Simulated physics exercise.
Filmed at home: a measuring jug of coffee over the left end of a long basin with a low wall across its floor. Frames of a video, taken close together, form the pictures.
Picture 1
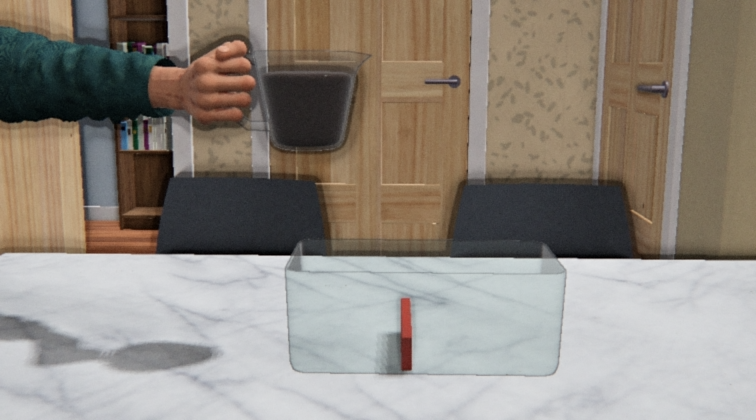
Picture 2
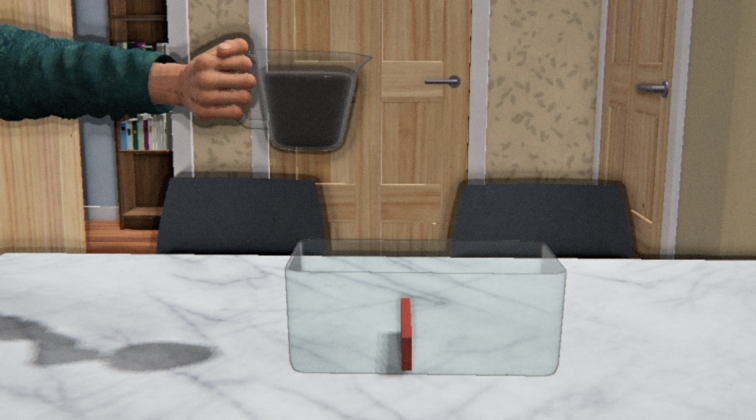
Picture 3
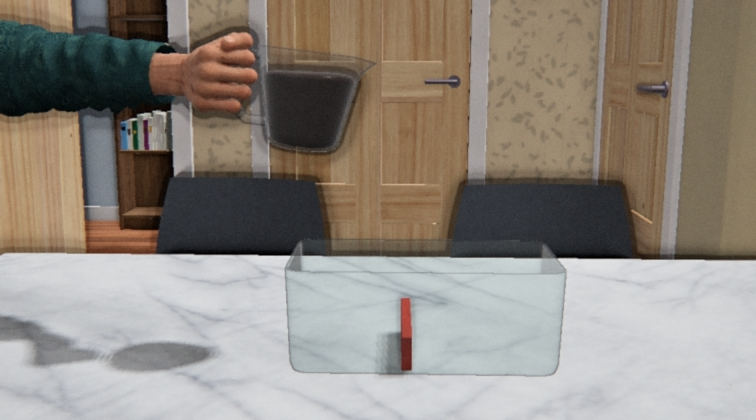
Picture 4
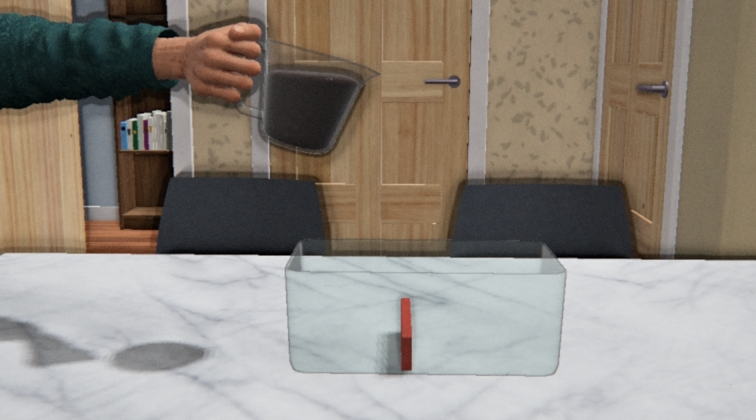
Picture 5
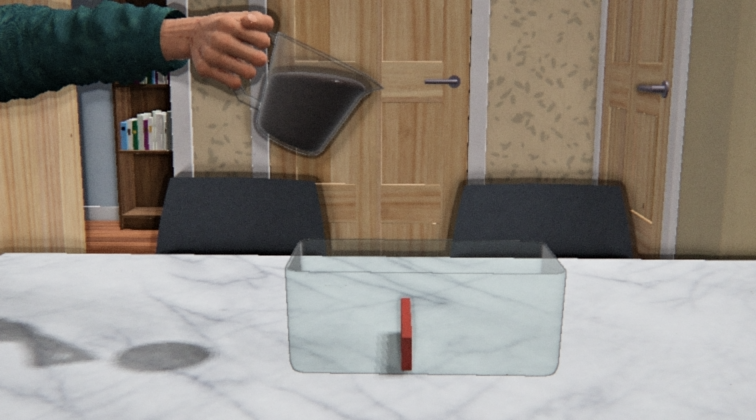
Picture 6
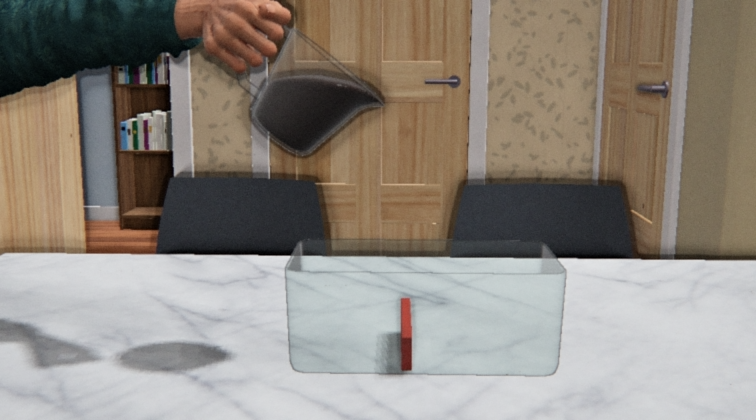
At a marble table at home, a hand tilting a clear jug of dark liquid rightward above a glass basin with a red divider.
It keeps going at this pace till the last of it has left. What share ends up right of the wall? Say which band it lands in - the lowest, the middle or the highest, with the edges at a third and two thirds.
The middle band, a third to two thirds.
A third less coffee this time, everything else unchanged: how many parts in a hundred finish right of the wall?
25 %.
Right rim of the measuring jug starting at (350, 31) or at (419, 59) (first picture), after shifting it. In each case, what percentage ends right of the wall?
It works out to around 30 % and then around 85 %.
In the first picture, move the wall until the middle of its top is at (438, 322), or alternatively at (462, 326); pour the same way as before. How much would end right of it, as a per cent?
You'd get roughly 15 per cent the first time and roughly 15 per cent the second.
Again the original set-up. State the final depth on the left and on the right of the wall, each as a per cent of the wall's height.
About 30 left, about 20 right.
A moment on, the measuring jug is tipped right over and 32 per cent is still to pour, 1 is left of the wall and 24 right of it.
Next, the measuring jug is tipped right over and 1 per cent is still to pour, 45 is left of the wall and 44 right of it.
Then the measuring jug is tipped right over and 0 per cent is still to pour, 46 is left of the wall and 46 right of it.
Later the measuring jug is tipped right over and 0 per cent is still to pour, 47 is left of the wall and 48 right of it.
At rest 47 per cent lies left of the wall, 48 right of it and 5 outside.
